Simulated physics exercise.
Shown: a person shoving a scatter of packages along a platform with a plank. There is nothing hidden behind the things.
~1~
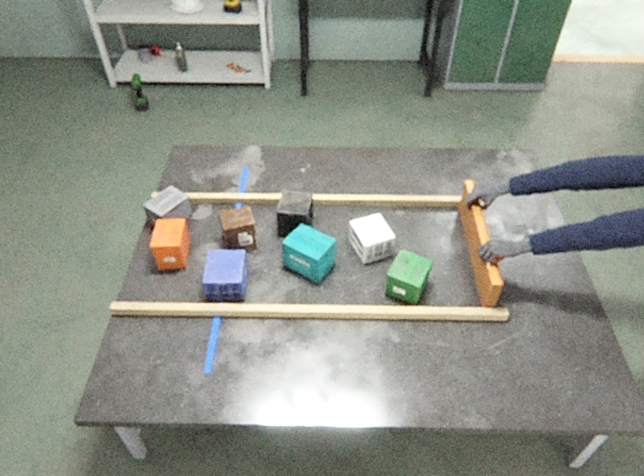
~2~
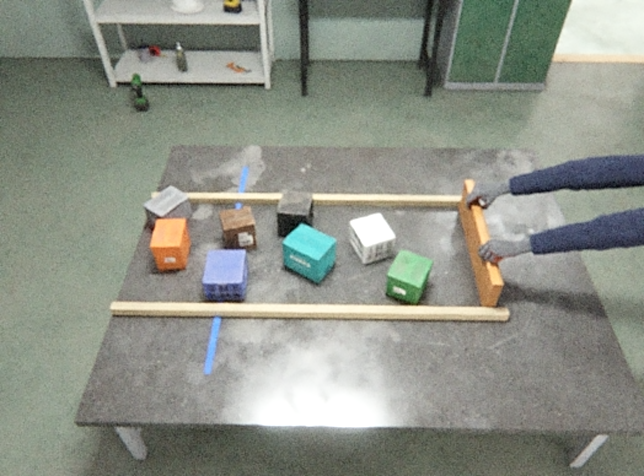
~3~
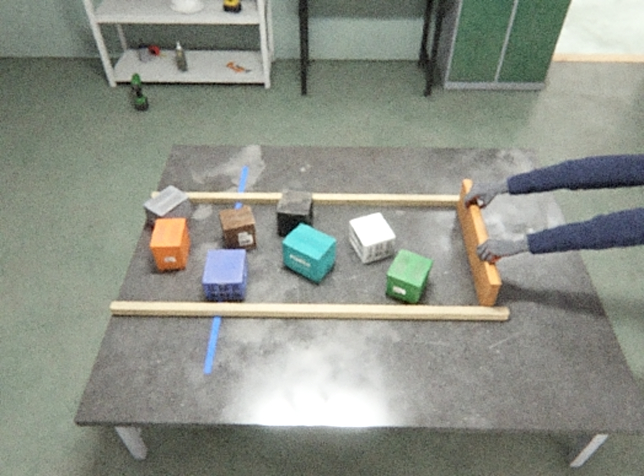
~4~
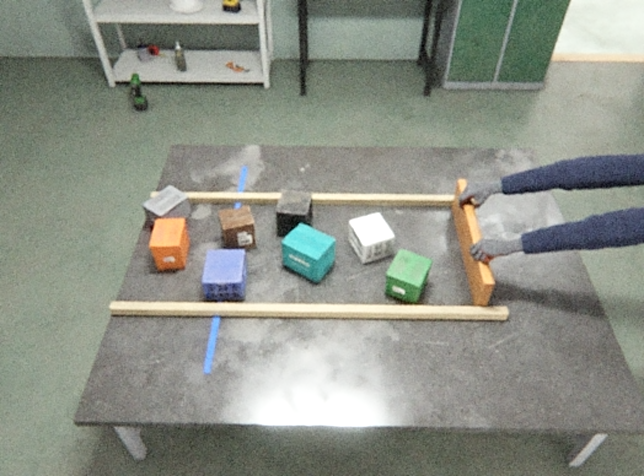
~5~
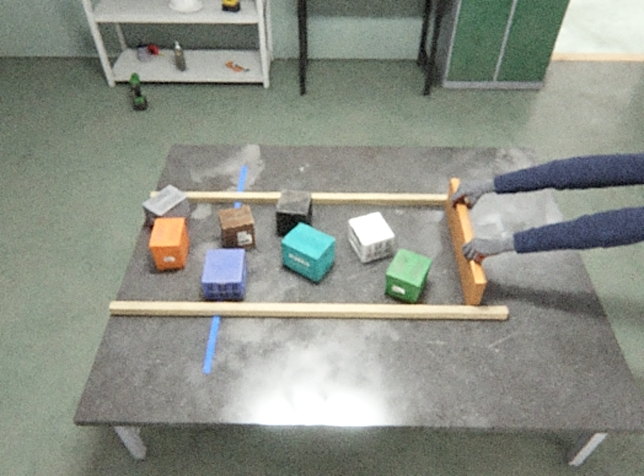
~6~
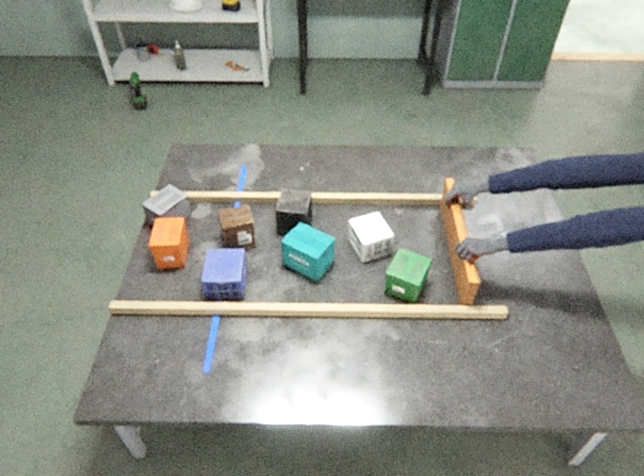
On a dark tabletop, two gloved hands held an orange plank upright between two wooden rails and slid it slightly left, while the scattered colored boxes in front of it stayed where they were.
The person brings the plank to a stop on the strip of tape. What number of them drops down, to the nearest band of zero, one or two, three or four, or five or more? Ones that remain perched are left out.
After that push, what drops off the edge is none whatsoever.
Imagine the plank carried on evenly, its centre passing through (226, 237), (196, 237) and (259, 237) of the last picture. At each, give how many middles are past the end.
0, 1 and 0.
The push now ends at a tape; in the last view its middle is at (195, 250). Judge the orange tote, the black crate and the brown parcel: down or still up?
The orange tote leaves the top, the black crate keeps its place and the brown parcel keeps its place.
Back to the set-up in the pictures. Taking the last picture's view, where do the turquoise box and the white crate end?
Around (185, 250) and around (215, 228).
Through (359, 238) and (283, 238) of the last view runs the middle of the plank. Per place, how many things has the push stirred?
At first I count 2, and then 6.
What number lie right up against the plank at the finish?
That makes 3.
Soon after, none off yet; grey tote at rest near (168, 209); orange tote at rest near (171, 244); blue crate at rest near (225, 274).
After that, none off yet; grey tote at rest near (168, 209); orange tote at rest near (171, 244); blue crate moving near (223, 275).
In the end, the number that fall off is zero.
